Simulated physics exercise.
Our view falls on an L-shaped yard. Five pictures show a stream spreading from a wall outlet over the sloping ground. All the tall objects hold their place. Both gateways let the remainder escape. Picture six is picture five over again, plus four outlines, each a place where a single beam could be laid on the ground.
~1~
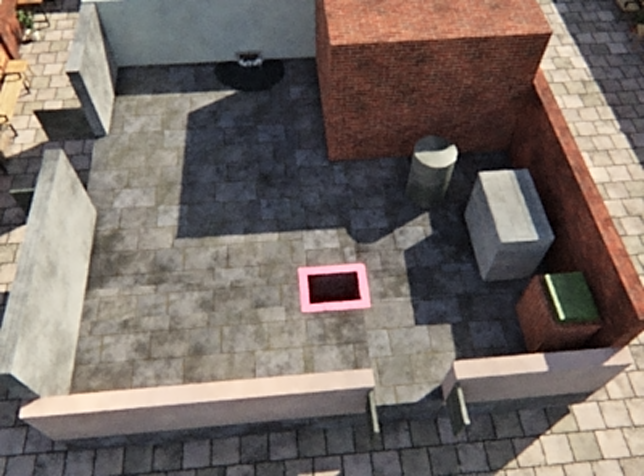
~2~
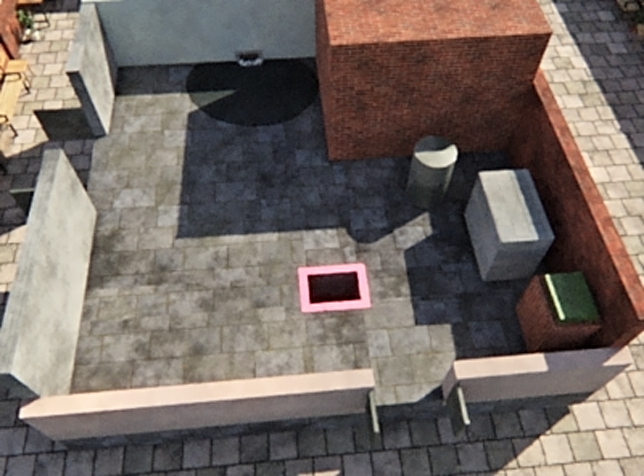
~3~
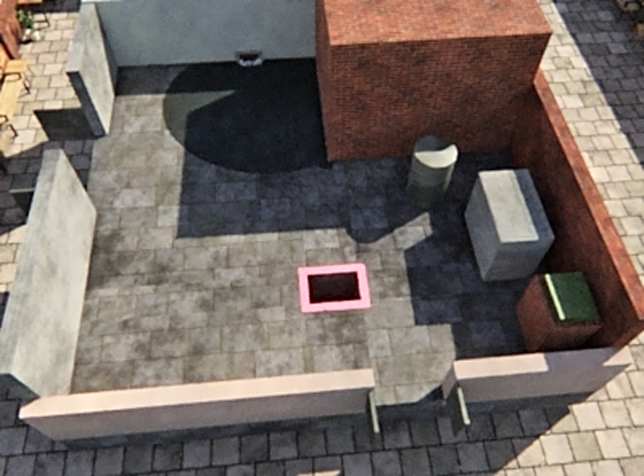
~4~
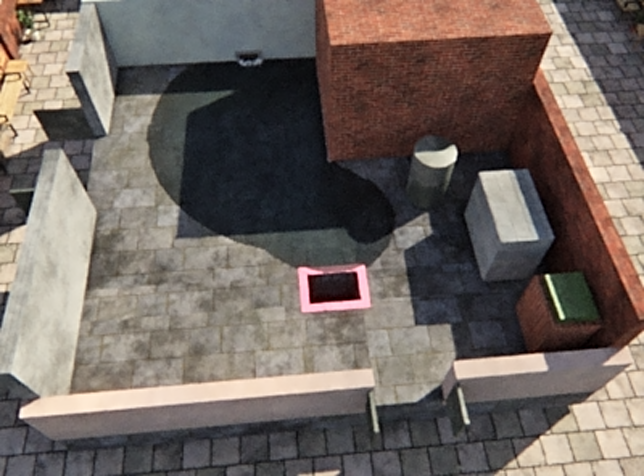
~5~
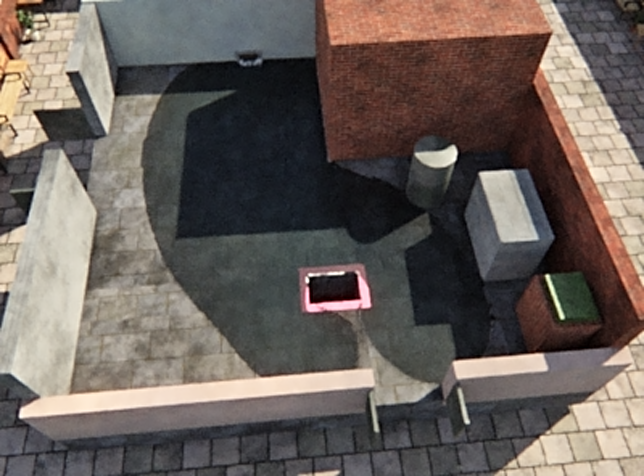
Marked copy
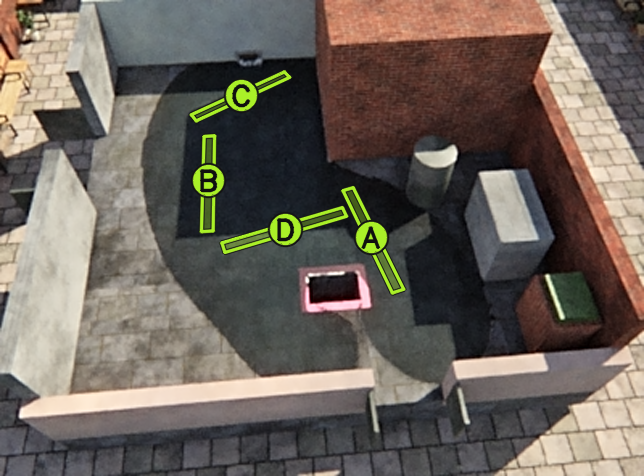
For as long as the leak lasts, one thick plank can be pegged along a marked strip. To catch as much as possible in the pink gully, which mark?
Best: A.
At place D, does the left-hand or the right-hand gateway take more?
The right gate.
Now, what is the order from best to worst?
A, B, C, D.
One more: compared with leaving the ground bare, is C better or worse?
Place C is worse.
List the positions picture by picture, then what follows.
The first frame shows outfall at (249, 56); pink gully at (334, 287); open gate at (405, 387); open gate at (102, 172); front seen at (254, 88), 3 % of the ground wet; pink gully still dry.
The second frame shows front seen at (300, 111), 9 % of the ground wet; pink gully still dry.
The third frame shows front seen at (324, 157), 19 % of the ground wet; pink gully still dry.
The fourth frame shows front seen at (365, 260), 35 % of the ground wet; pink gully still dry.
The fifth frame shows front seen at (470, 338), 55 % of the ground wet; pink gully taking water.
On the marked copy, A from (348, 189) to (398, 291); B from (207, 231) to (209, 136); C from (193, 117) to (286, 74); D from (223, 247) to (344, 211).
For place A, about 51 % of the stream goes into the pink gully, about 46 % out by the gates.
For place B, about 38 % of the stream goes into the pink gully, about 60 % out by the gates.
For place C, about 20 % of the stream goes into the pink gully, about 79 % out by the gates.
For place D, about 2 % of the stream goes into the pink gully, about 94 % out by the gates.
